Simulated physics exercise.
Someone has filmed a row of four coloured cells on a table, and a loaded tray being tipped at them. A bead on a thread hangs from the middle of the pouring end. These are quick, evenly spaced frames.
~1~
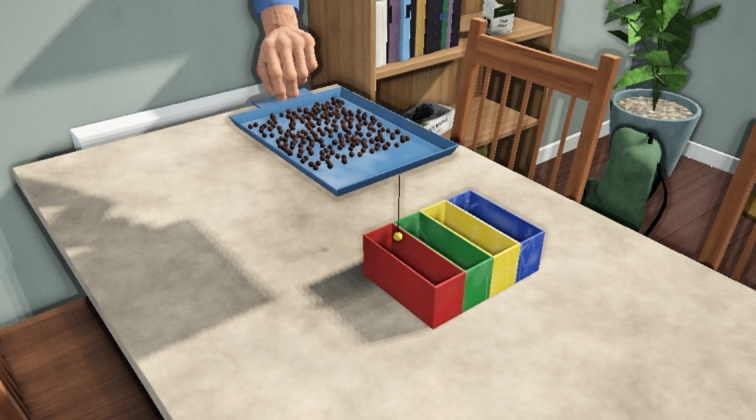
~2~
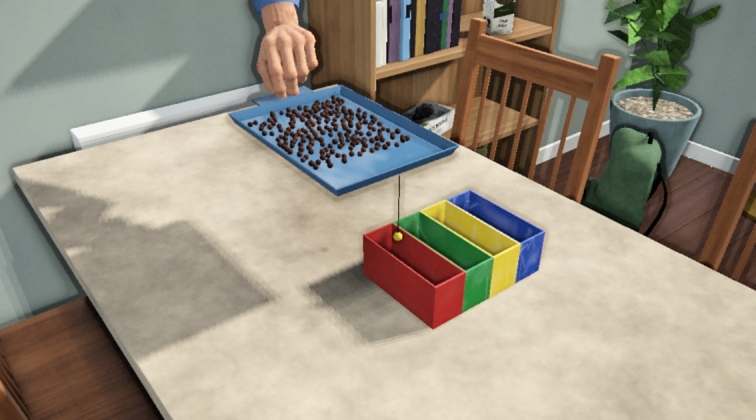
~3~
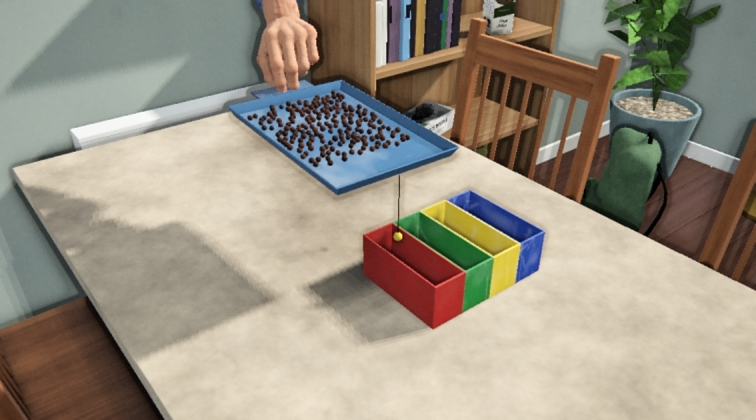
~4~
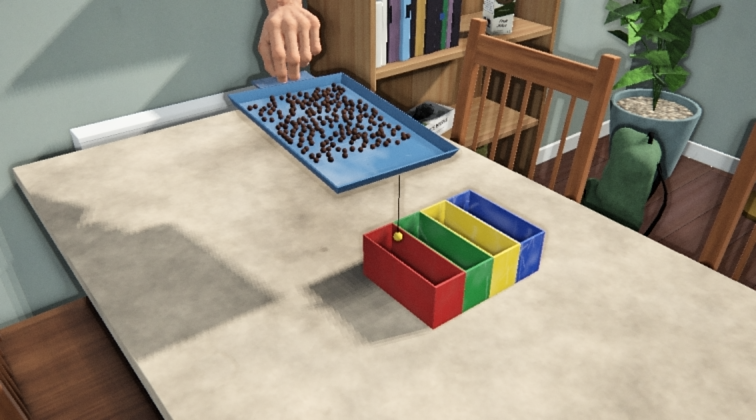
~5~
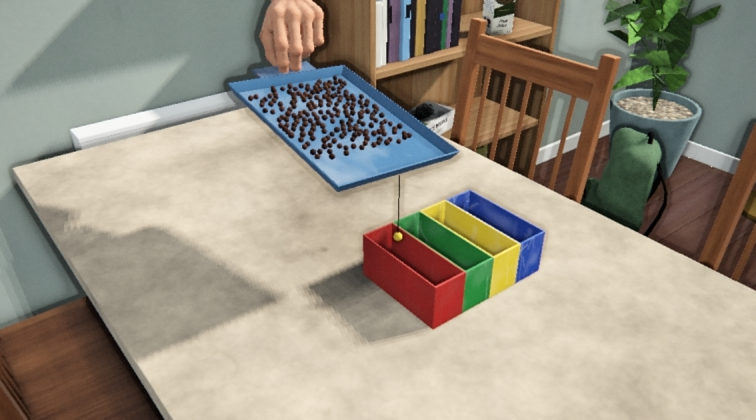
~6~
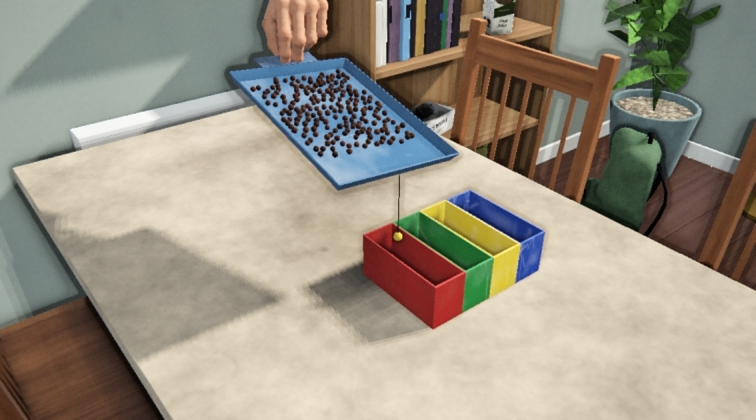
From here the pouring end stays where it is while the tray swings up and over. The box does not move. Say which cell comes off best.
The yellow cell gets the most.
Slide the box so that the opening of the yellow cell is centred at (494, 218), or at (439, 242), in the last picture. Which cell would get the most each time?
The first try: The cell in green. The second: Blue.
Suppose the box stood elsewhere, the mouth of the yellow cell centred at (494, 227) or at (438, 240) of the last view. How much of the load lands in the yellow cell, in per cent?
About 20 and 30 per cent.
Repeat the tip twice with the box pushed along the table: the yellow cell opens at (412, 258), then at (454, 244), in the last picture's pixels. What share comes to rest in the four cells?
Near 30 % and 100 %.
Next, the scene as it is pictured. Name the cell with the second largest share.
It is the cell in green.
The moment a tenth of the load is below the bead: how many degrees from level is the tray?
Around 45° of tilt.
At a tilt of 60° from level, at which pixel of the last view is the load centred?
Near (446, 249).
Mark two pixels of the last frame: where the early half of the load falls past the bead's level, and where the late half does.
At about (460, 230), then at (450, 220).
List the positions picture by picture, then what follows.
Corners of the pouring end (337, 186) and (452, 144), level; middle of the load (330, 131), allspice berries; bead on its thread (398, 237); red cell (449, 297); green cell (478, 281); yellow cell (505, 267); blue cell (530, 254), in the first frame.
Corners of the pouring end (337, 186) and (452, 145), level; middle of the load (330, 130), in the second frame.
Corners of the pouring end (338, 185) and (452, 146), tipped barely, lowest at the right corner; middle of the load (330, 126), in the third frame.
Corners of the pouring end (339, 183) and (453, 148), tipped a little, lowest at the right corner; middle of the load (331, 121), in the fourth frame.
Corners of the pouring end (339, 182) and (453, 149), tipped a little, lowest at the right corner; middle of the load (332, 115), in the fifth frame.
Corners of the pouring end (340, 180) and (453, 151), tipped a little, lowest at the right corner; middle of the load (335, 111); red cell (449, 297); green cell (478, 281); yellow cell (505, 267); blue cell (530, 254), in the sixth frame.
Just after the last frame, tray tipped steeply; roughly a third on the tray; roughly a third in the yellow cell; roughly a quarter in the green cell; about a tenth in the red cell; just a few in the blue cell; about a tenth falling or outside the box.
A moment on, tray tipped right over; roughly half in the yellow cell; roughly a third in the green cell; about a tenth in the red cell; just a few in the blue cell; just a few falling or outside the box.
Further on, tray tipped past a quarter turn; roughly half in the yellow cell; roughly a third in the green cell; about a tenth in the red cell; just a few in the blue cell; just a few falling or outside the box.
When it is over, tray tipped past a quarter turn; roughly half in the yellow cell; roughly a third in the green cell; about a tenth in the red cell; just a few in the blue cell; just a few outside the box.
